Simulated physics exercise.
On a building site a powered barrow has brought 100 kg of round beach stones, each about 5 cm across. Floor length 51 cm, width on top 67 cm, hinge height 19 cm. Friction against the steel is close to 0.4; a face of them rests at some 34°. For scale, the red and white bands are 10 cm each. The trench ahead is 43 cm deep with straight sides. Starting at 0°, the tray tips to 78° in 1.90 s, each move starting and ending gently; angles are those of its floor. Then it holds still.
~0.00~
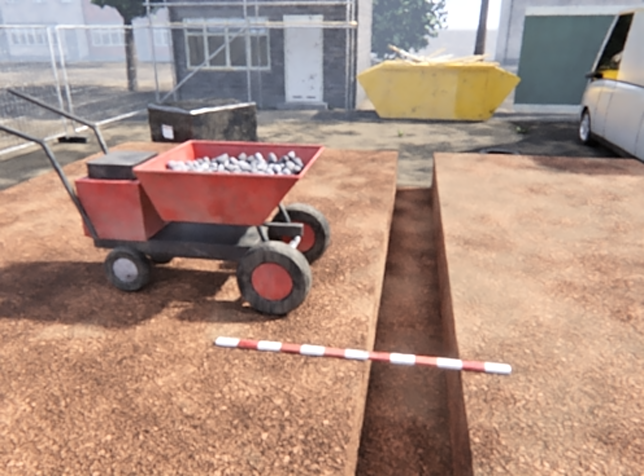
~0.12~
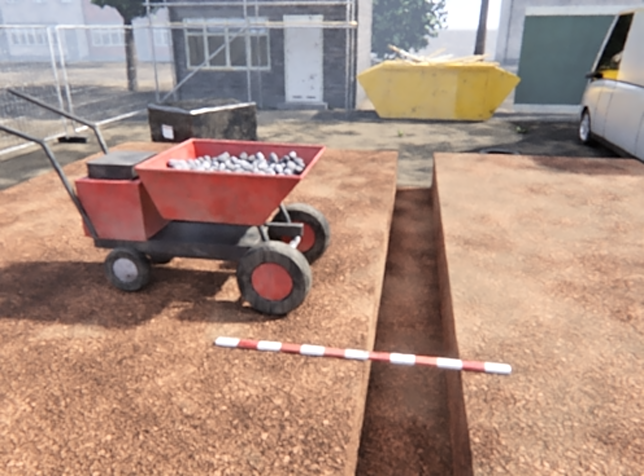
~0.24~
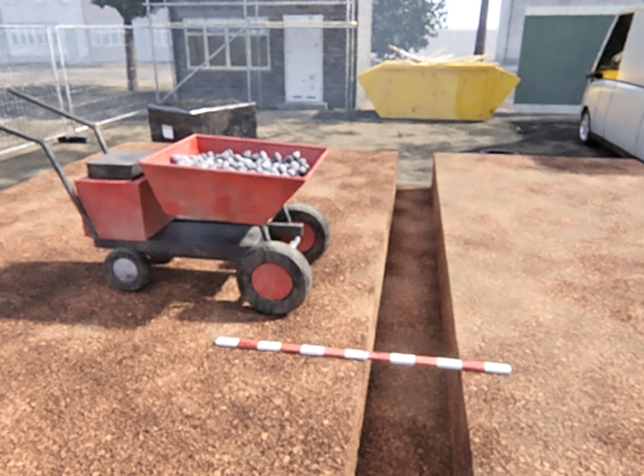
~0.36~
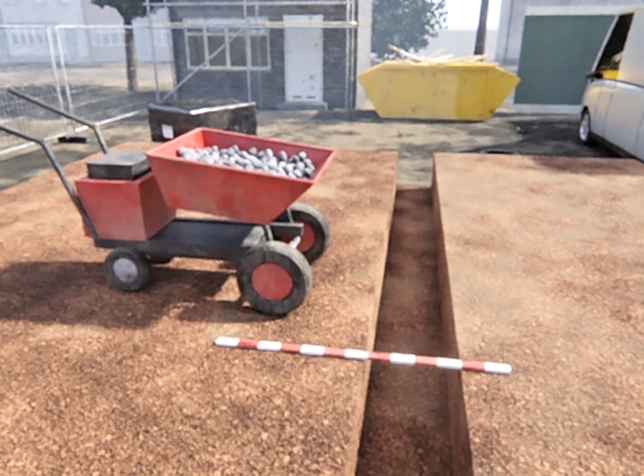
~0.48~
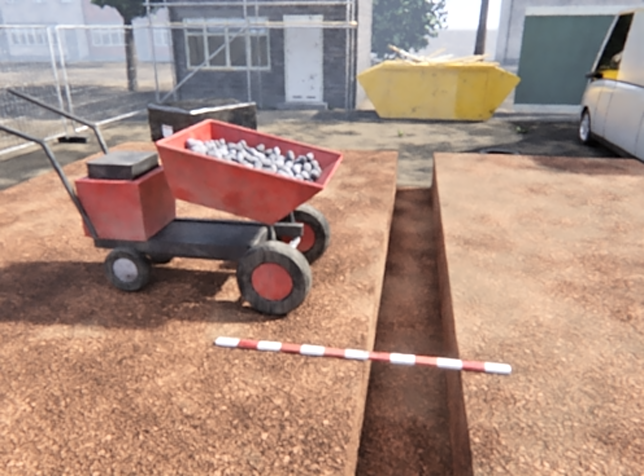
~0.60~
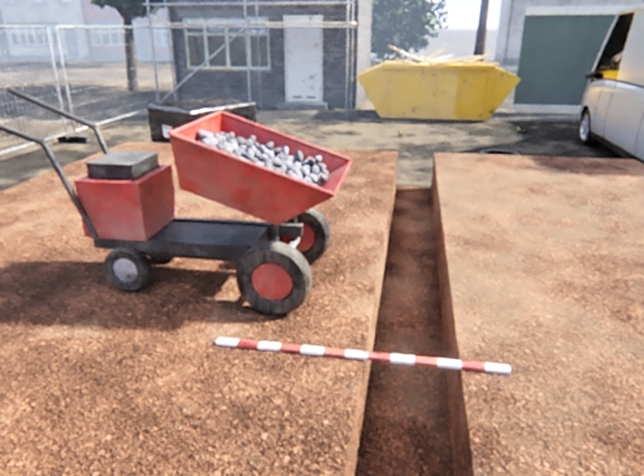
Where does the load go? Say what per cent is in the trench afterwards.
About 98 per cent.
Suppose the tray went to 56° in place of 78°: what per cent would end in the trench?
In that case some 75 per cent.
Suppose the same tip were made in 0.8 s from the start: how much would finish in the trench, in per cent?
It would be near 85 per cent.
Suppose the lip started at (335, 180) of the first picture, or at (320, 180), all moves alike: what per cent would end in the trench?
About 50 and 80 per cent.
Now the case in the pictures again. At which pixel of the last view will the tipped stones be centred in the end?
Near (417, 353).
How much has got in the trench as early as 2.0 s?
About 85 per cent by then.
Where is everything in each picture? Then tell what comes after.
The first picture shows lip at (299, 178), floor tilted 0°, highest stones at (260, 162).
The second picture shows lip at (301, 178), floor tilted 1°, highest stones at (241, 162); the stones move at 0.1 m/s on average.
The third picture shows lip at (306, 180), floor tilted 3°, highest stones at (211, 160); the stones move at 0.2 m/s on average.
The fourth picture shows lip at (313, 183), floor tilted 7°, highest stones at (217, 155); the stones move at 0.3 m/s on average.
In the fifth picture, the tray is at 12°, its lip at (323, 188); the top of the load is at (213, 148); the stones move at 0.4 m/s on average.
In the sixth picture, the tray is at 18°, its lip at (334, 195); the top of the load is at (217, 139); the stones move at 0.5 m/s on average.
After 1.4 s the floor is at 66°; 93 % in the tray, 7 % in the trench; the foremost stones are at (419, 274).
After 2.0 s the floor is at 78°; 14 % in the tray, 84 % in the trench, 2 % past the trench; the foremost stones are at (512, 304).
After 2.3 s the floor is at 78°; 0 % in the tray, 98 % in the trench, 2 % past the trench; the foremost stones are at (542, 308).
After 4.3 s the floor is at 78°; 0 % in the tray, 98 % in the trench, 2 % past the trench; the foremost stones are at (544, 308).
